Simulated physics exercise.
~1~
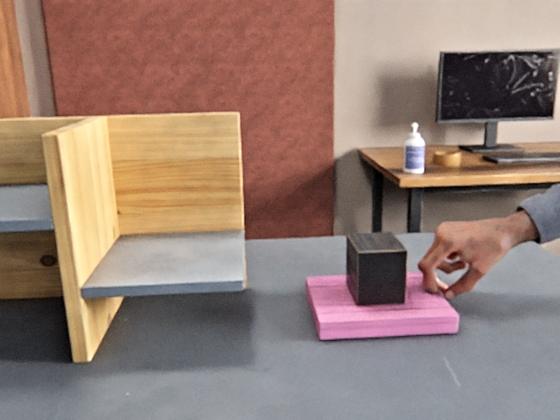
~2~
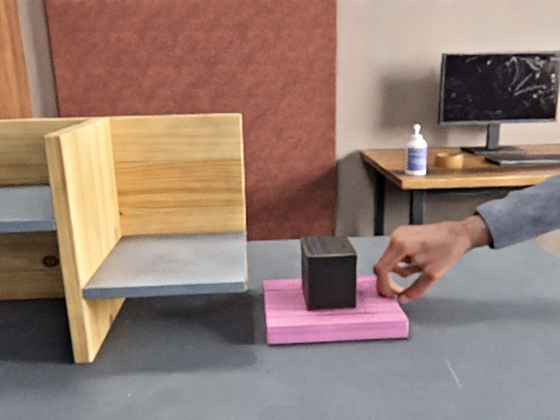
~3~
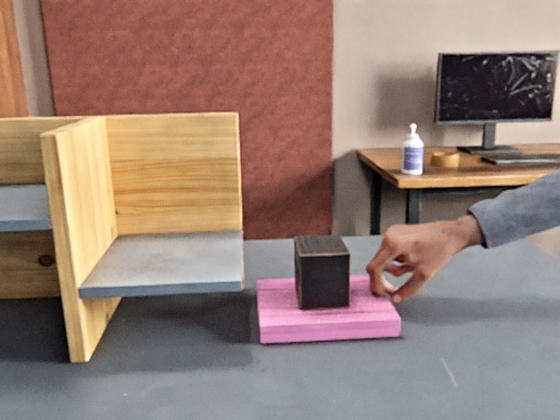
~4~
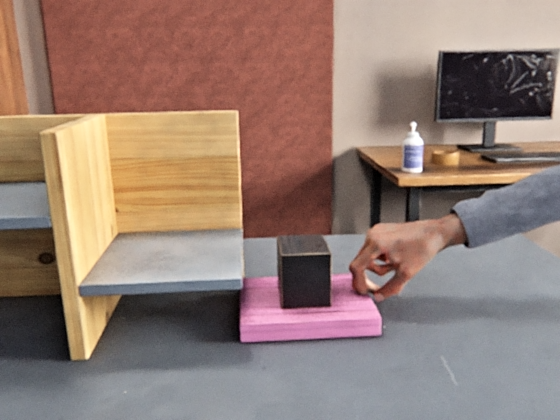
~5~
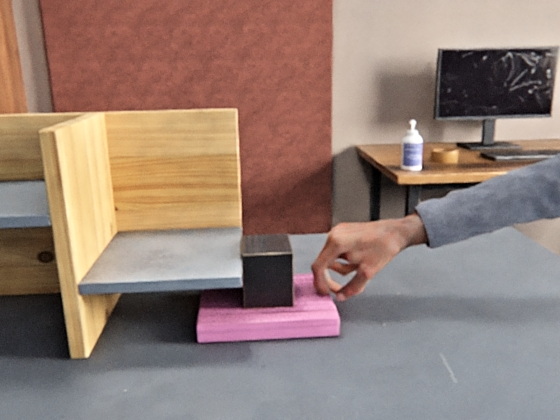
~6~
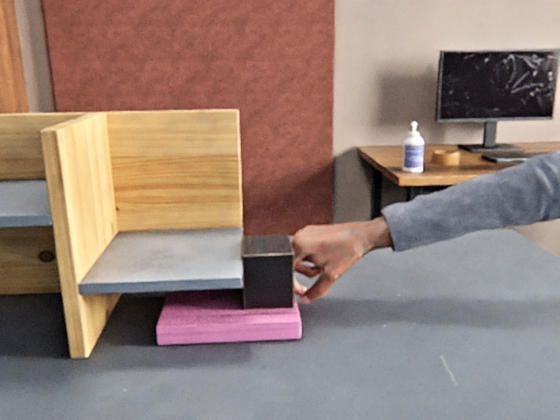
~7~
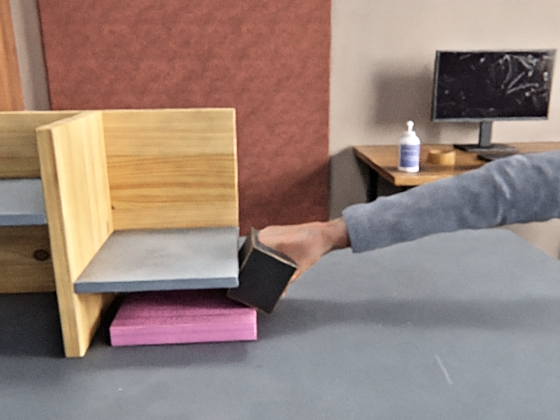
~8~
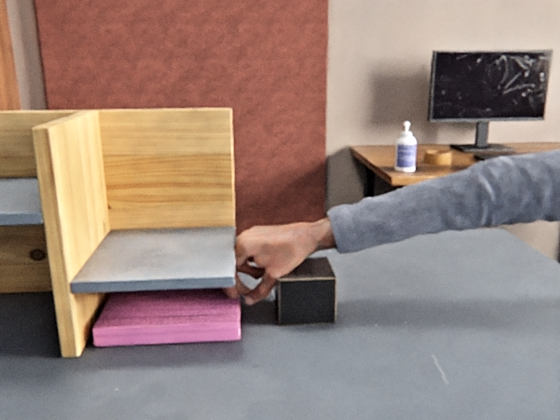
The footage shows a hand pushing a pink board carrying a black block left toward a low gray shelf. The board slides underneath, but the block meets the shelf edge, tips back off the board, and ends up on the table to the right.
